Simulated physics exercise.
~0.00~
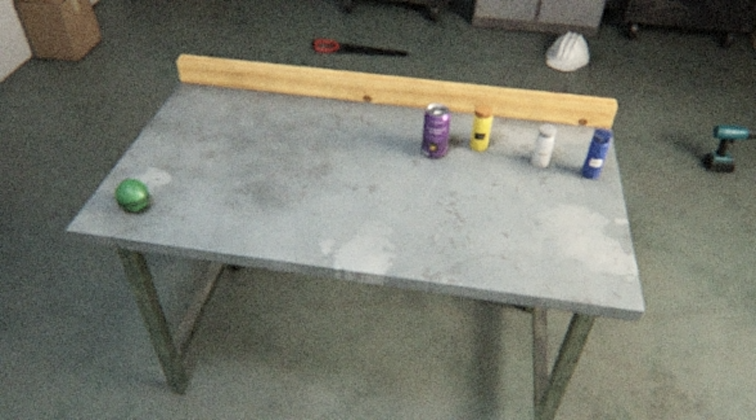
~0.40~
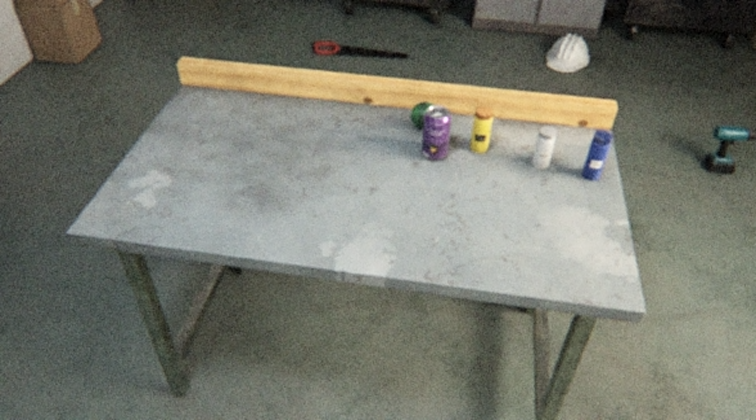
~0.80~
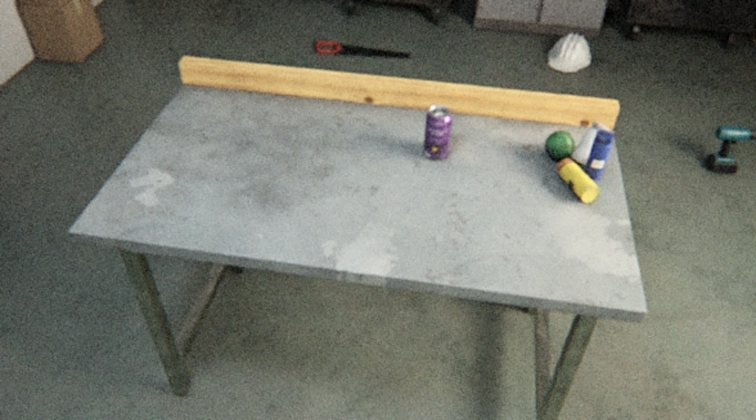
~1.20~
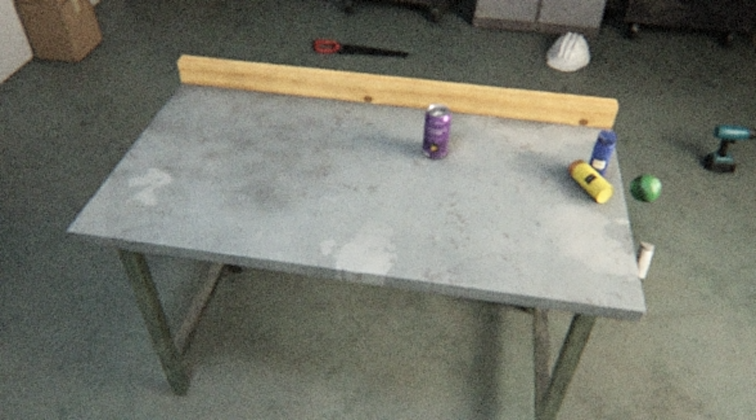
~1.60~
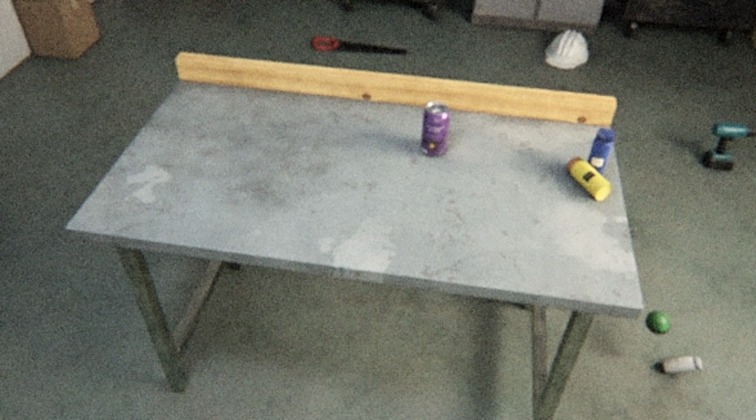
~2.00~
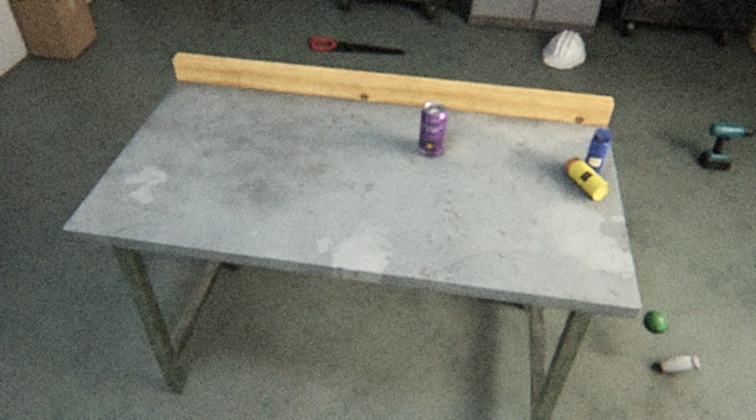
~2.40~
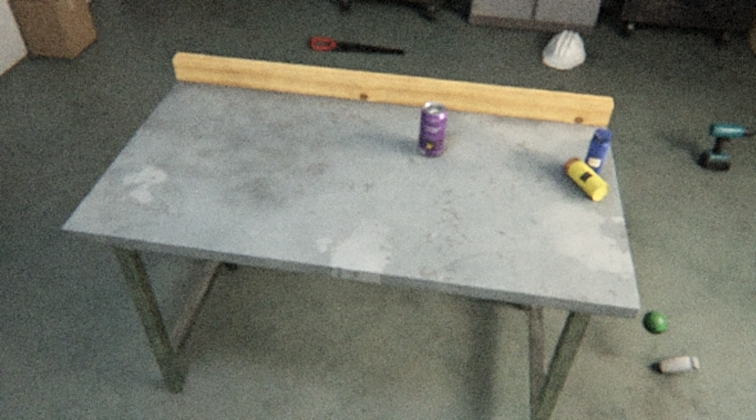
Green ball rebounding off a wooden rail, toppling a yellow shaker and dropping to the floor with a white shaker, both left lying there.
